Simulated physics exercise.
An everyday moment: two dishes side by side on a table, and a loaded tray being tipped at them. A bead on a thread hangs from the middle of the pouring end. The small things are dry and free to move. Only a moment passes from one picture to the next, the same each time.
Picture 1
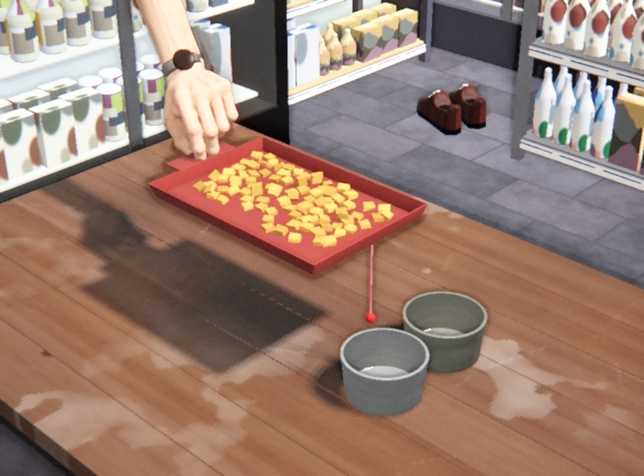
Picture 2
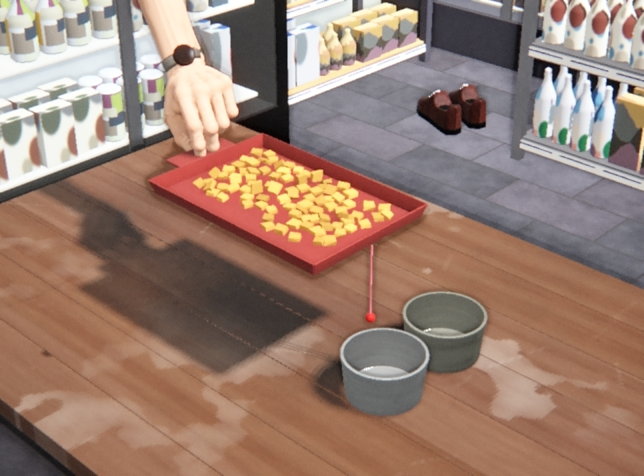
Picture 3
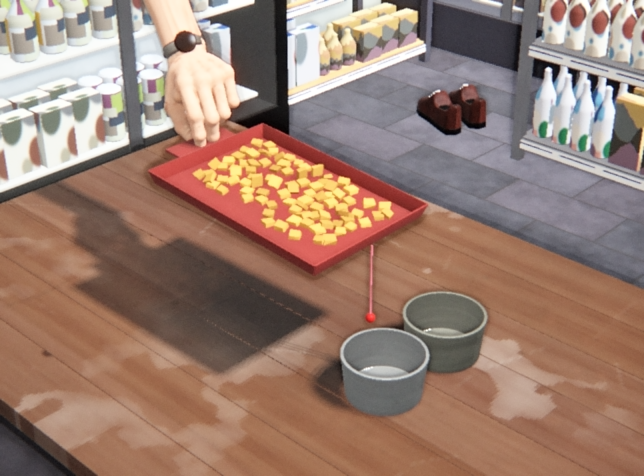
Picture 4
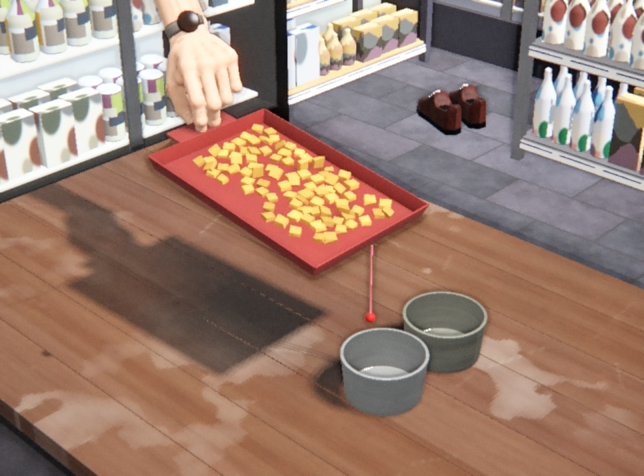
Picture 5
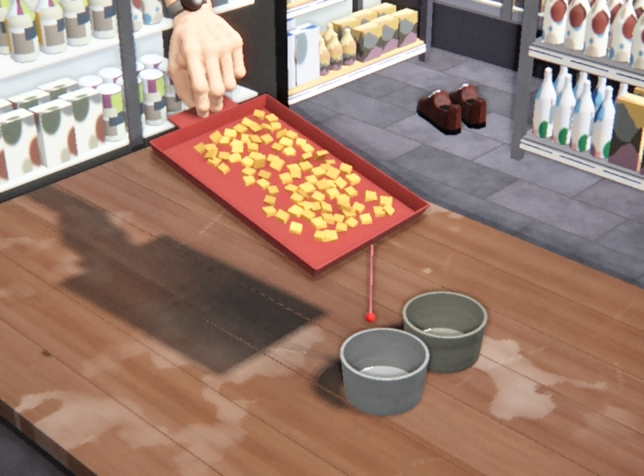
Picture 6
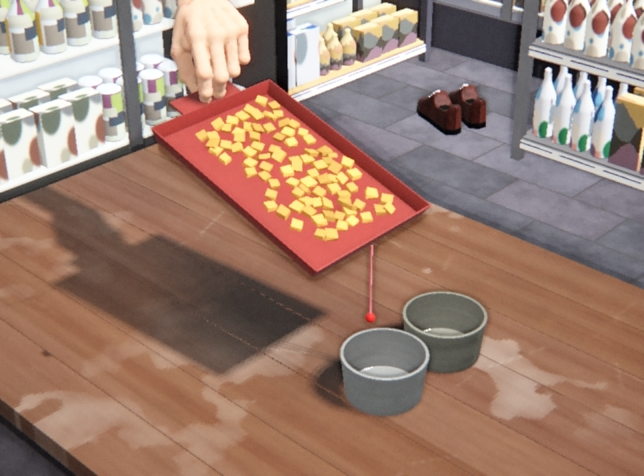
The footage shows a hand gripping a red tray of small yellow squares above a wooden table with two gray dishes, then gradually raising the gripped end so the tray slopes more toward them, while the squares shift little.
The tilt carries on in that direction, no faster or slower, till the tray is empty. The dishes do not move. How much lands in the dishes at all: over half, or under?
Together they catch over half.
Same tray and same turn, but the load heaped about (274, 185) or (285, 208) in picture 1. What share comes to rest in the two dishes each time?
The first gives 70 %, the second 60 %.
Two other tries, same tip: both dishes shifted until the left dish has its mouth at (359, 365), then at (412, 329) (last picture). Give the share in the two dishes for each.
In turn 80 and 40 in a hundred.
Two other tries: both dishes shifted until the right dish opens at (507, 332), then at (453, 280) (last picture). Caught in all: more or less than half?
The first try: Below a half. The second: Below a half.
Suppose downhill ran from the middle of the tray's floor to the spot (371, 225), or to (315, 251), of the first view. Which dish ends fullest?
At the first place right, at the second the dish on the left.
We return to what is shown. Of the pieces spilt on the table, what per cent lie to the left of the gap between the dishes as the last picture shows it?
Near 70 %.
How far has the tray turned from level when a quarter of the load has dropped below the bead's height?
Roughly 100°.
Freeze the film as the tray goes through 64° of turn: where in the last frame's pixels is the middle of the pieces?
Roughly at (359, 222).
Shortly afterwards, tray tipped steeply; all but a few on the tray; only a few in the air.
Next, tray tipped past a quarter turn; a little on the tray; near a quarter in the left dish; a little in the right dish; near a quarter outside both; near a third in the air.
Some moments later, tray tipped past a quarter turn; near half in the left dish; a little in the right dish; near a third outside both.
In the end, tray tipped past a quarter turn; near half in the left dish; a little in the right dish; near a third outside both.
